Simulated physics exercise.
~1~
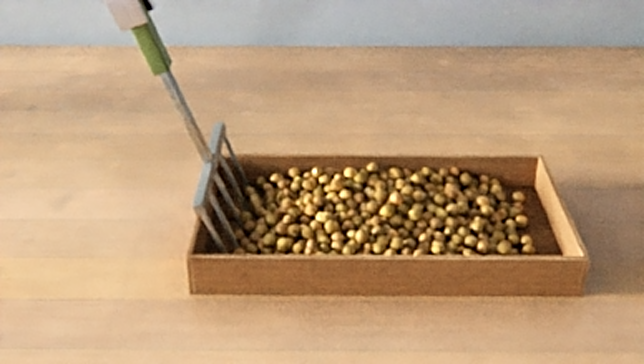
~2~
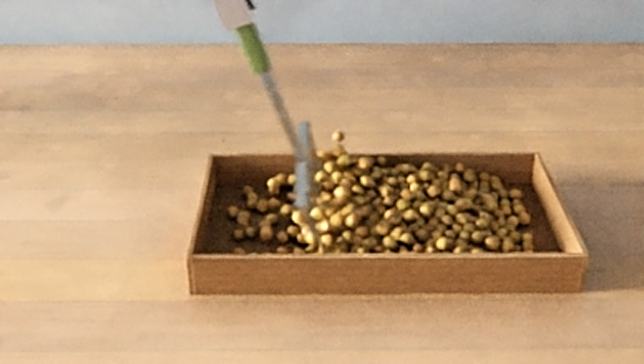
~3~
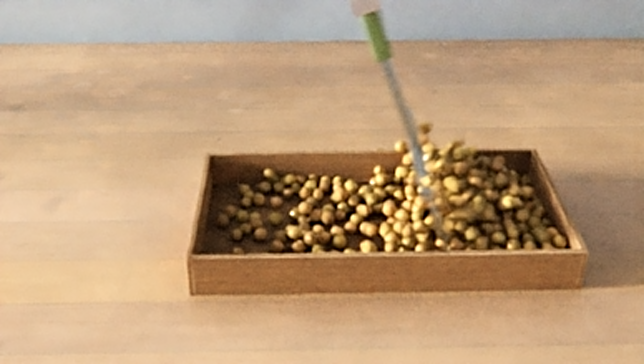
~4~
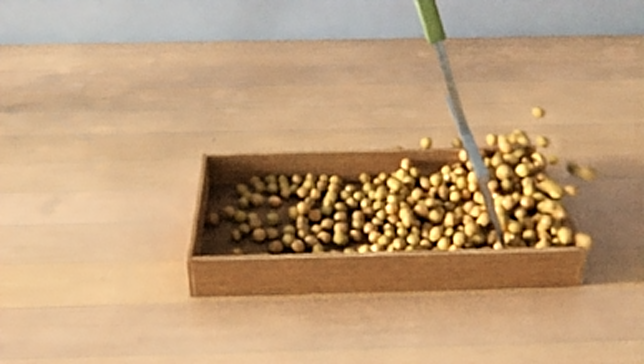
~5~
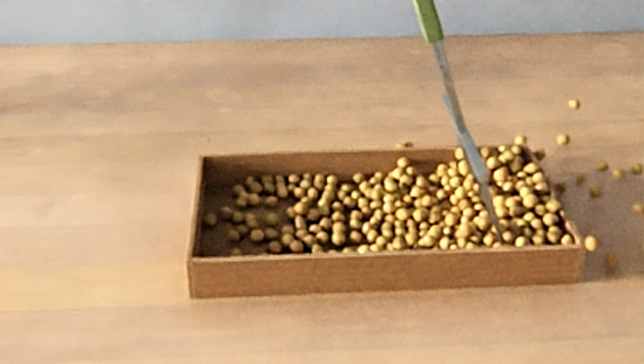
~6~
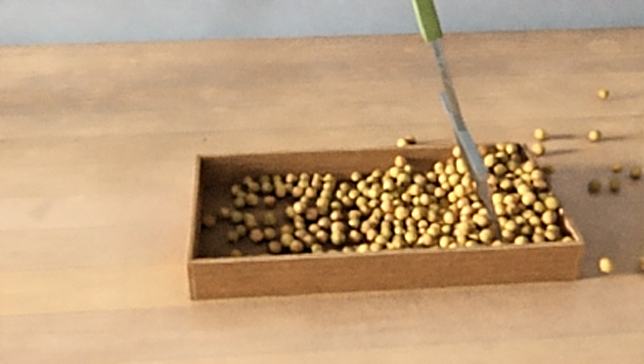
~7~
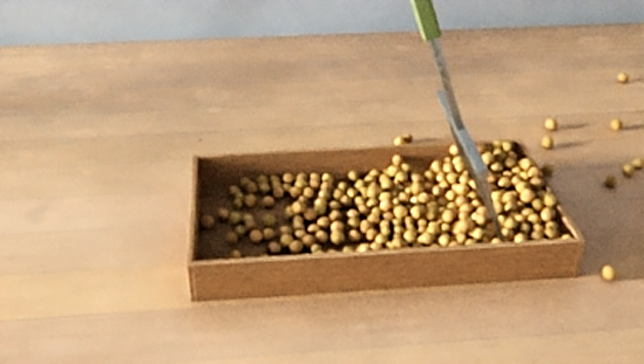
A robot arm drags a fork right through beads in a trough, spilling some onto the table.
